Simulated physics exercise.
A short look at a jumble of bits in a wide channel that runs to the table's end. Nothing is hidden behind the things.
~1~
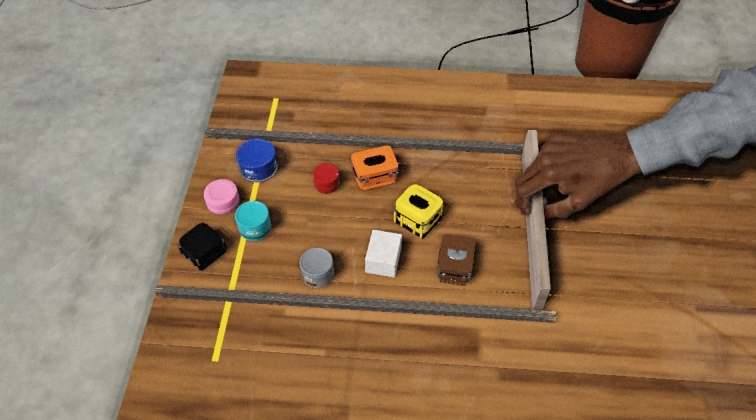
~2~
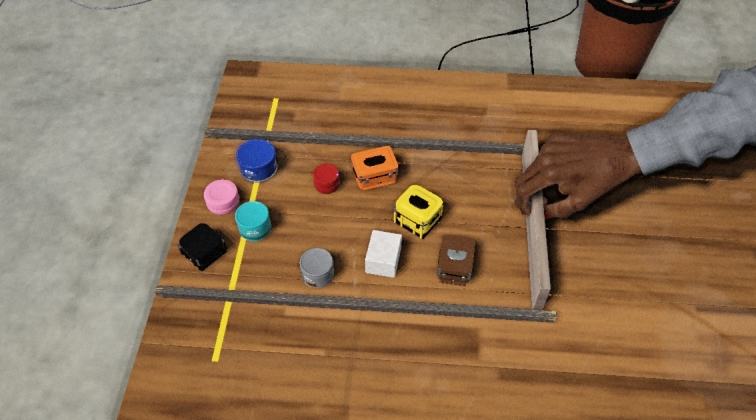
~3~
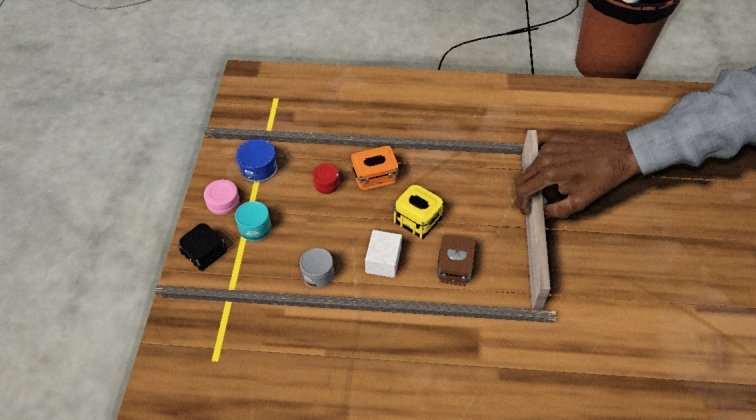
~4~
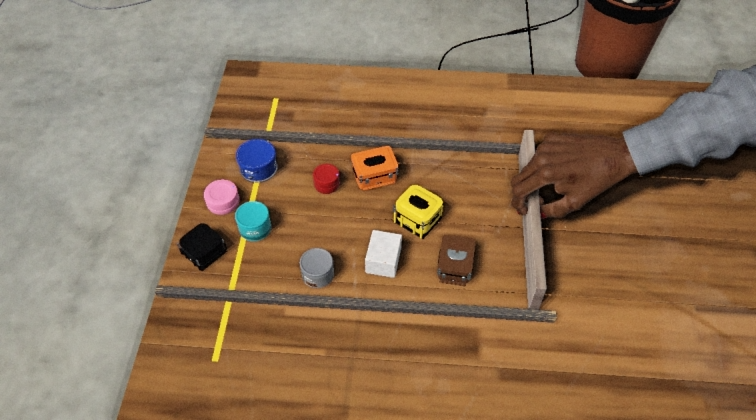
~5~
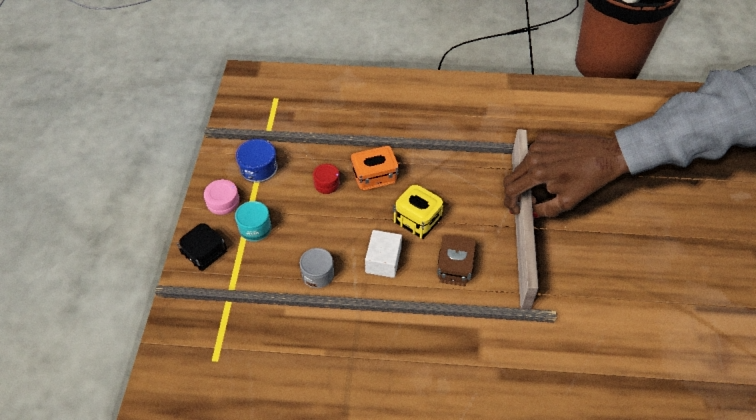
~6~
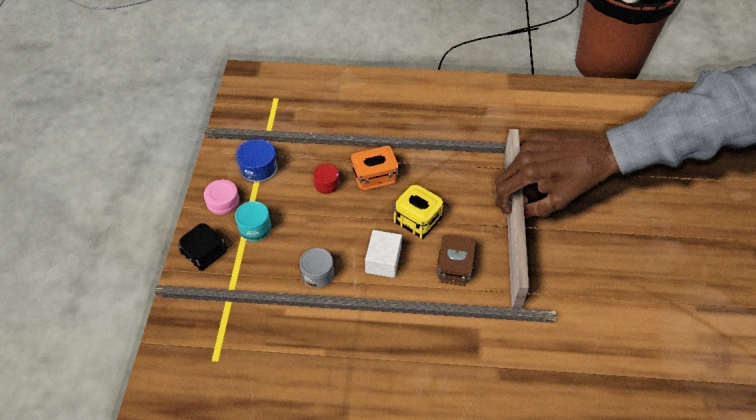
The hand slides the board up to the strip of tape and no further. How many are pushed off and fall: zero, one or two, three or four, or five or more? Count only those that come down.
The number that fall off is one or two.
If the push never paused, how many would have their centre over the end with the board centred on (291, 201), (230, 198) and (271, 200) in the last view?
In that order 0, 3 and 0.
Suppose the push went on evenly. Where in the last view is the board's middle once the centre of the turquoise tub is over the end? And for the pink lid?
About (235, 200), and (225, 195) for the other.
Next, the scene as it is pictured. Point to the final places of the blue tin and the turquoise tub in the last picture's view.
First (201, 158), then (193, 213).
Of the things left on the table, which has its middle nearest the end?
It is the blue tin.
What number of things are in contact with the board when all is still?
The number is 4.
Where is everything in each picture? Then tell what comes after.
The first frame shows black case (202, 247); pink lid (222, 197); blue tin (257, 161); board (535, 215); tape (250, 211).
The second frame shows pink lid (222, 197); red lid (326, 179).
The third frame shows blue tin (257, 161); yellow case (419, 211).
The fourth frame shows black case (203, 247); white block (384, 254).
The fifth frame shows pink lid (222, 197); turquoise tub (254, 222).
The sixth frame shows black case (203, 247); pink lid (222, 197); blue tin (257, 161); board (515, 214); tape (250, 211).
Soon after, none off yet; black case at rest near (203, 247); pink lid at rest near (222, 197); blue tin at rest near (257, 161).
In the end, the number that fall off is one or two; gone, black case.
